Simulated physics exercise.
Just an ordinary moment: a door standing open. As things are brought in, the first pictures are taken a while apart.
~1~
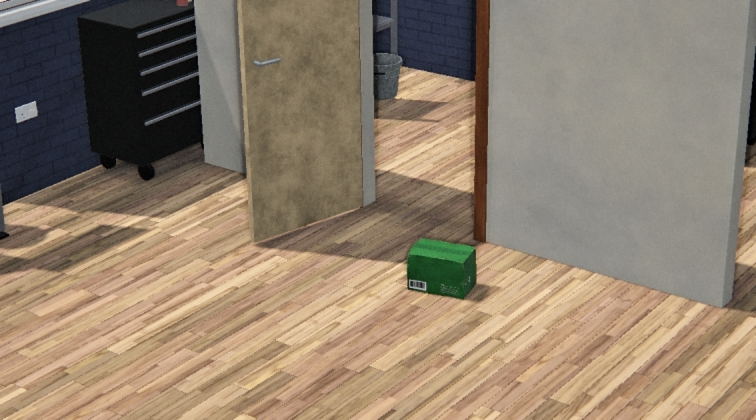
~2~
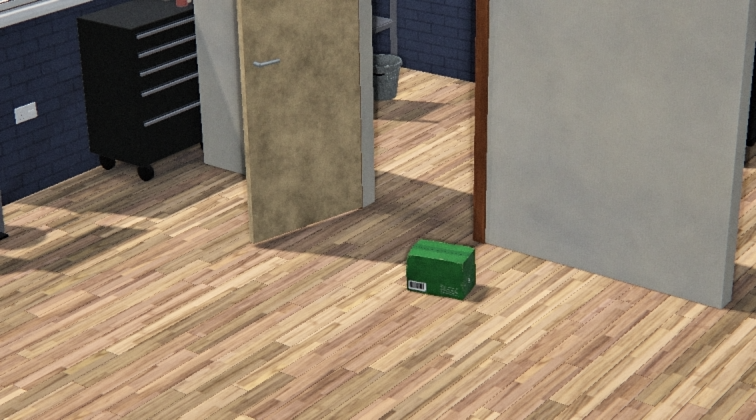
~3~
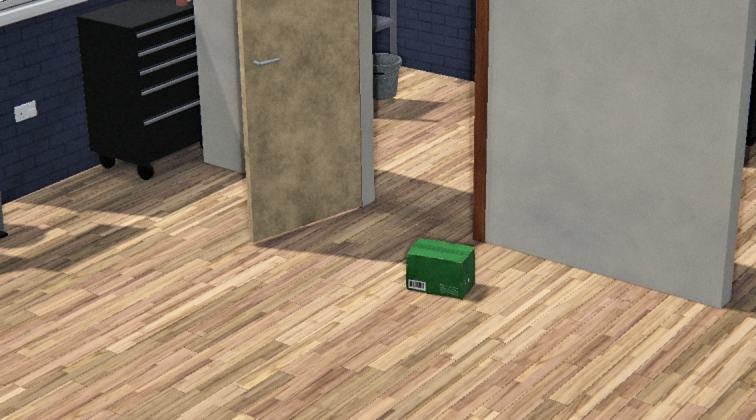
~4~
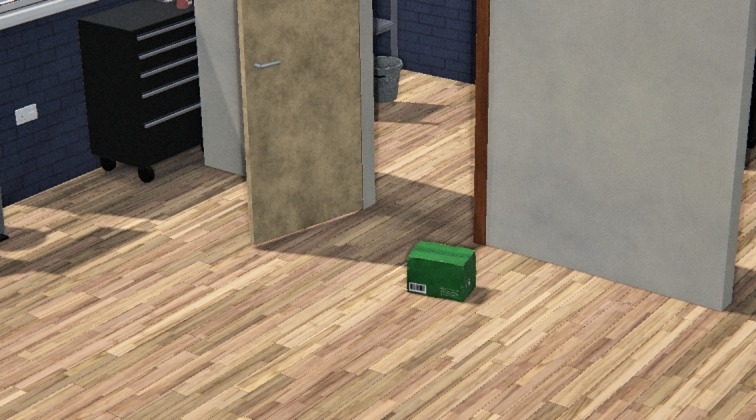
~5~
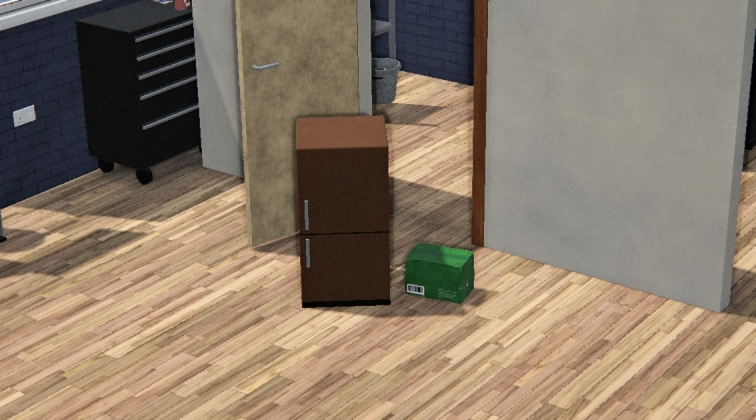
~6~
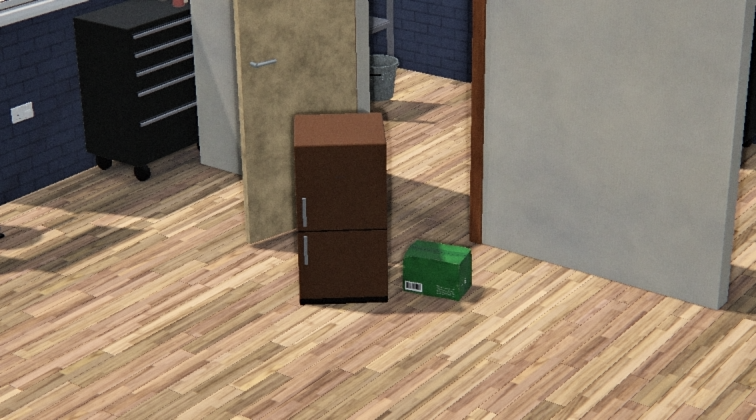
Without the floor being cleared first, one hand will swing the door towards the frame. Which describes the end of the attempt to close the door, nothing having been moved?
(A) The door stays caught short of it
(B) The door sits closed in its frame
Answer: A.
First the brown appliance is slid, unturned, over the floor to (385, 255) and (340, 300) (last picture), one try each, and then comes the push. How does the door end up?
The first time the door is obstructed, the second time it finishes its swing.
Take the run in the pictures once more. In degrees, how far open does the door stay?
Roughly 70 degrees open.
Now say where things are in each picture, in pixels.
In the first frame, door wide open and still; green box (442, 269).
In the second frame, door wide open and still; green box (441, 269).
In the third frame, door wide open and still; green box (441, 269).
In the fourth frame, door wide open and still; green box (442, 271).
In the fifth frame, door wide open and still; green box (440, 273).
In the sixth frame, door wide open and still; brown appliance (341, 208); green box (438, 270).
Then, 0.50 s on from there, open by 96°.
Then, 0.80 s on from there, open by 87°.
Then, 1.20 s on from there, open by 72°.
In the end, open by 69°; both unmoved. At the end, from the last picture's camera, brown appliance near (341, 208).
